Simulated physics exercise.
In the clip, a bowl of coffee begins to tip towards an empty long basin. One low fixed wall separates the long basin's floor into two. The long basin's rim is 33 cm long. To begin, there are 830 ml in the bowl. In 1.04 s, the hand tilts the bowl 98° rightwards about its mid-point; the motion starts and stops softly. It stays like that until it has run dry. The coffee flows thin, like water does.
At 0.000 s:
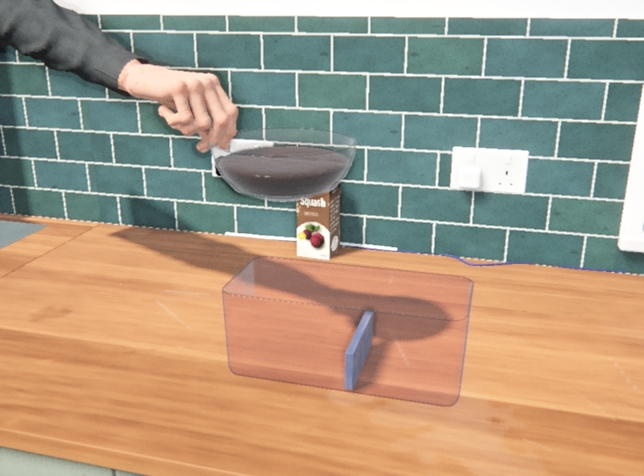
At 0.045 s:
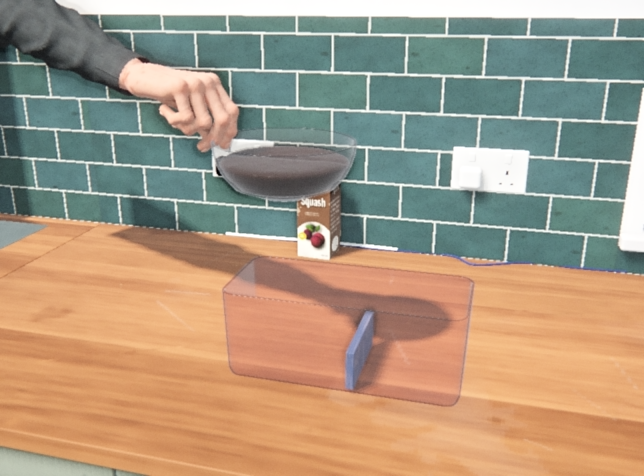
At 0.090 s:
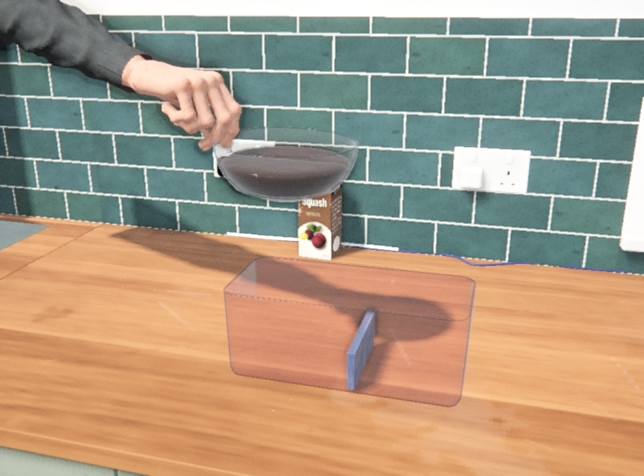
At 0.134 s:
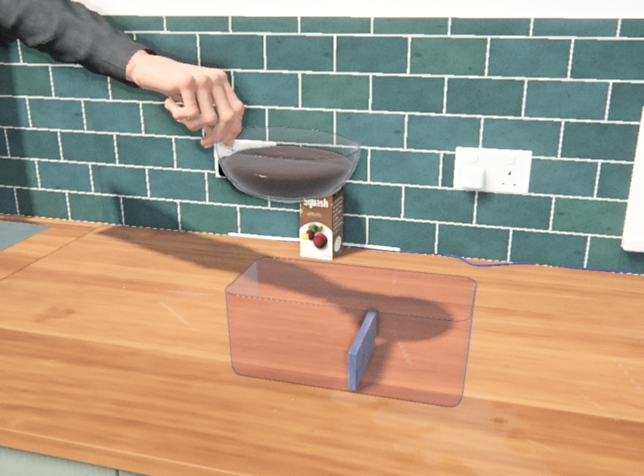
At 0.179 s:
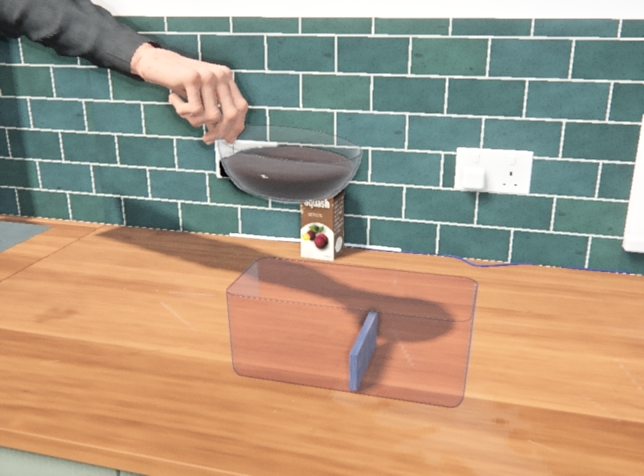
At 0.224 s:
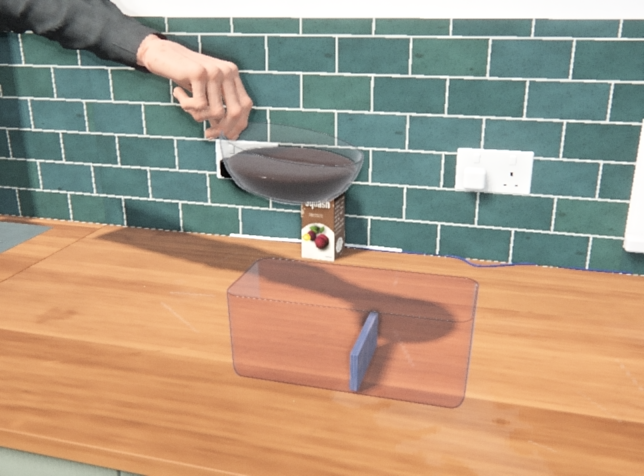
A hand in a dark sleeve holds a clear bowl of dark coffee above a wooden counter, seen from the front and slightly above, against green brick-shaped wall tiles. Behind the bowl stands a brown and white carton, with a white socket to the right and an empty, see-through reddish basin with a blue divider in front. The hand gradually tilts the bowl slightly rightwards, while everything else stays almost still.
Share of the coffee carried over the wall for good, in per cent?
Near 77 per cent.
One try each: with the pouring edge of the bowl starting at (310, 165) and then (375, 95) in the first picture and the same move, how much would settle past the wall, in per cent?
Respectively 25 and 90 %.
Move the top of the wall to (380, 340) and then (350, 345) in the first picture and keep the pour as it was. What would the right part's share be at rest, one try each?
Respectively 60 and 80 %.
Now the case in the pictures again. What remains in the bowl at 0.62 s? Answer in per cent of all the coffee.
Roughly 44 percent.
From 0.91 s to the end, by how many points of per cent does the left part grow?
About 10 percent.
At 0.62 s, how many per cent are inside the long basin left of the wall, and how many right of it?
Around 0 percent on the left and 12 on the right.
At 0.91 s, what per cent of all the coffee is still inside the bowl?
Near 3 percent, more or less.
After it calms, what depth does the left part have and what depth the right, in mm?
Depths: Left near 8 mm, right near 32 mm.
After 0.62 s the tilt is 63° and 44 per cent is still to pour, 0 is left of the wall and 12 right of it.
After 0.91 s the tilt is 94° and 3 per cent is still to pour, 12 is left of the wall and 75 right of it.
After 1.21 s the tilt is 98° and 0 per cent is still to pour, 23 is left of the wall and 77 right of it.
After 1.54 s the tilt is 98° and 0 per cent is still to pour, 23 is left of the wall and 77 right of it.
In the end 23 per cent lies left of the wall, 77 right of it and 1 outside.
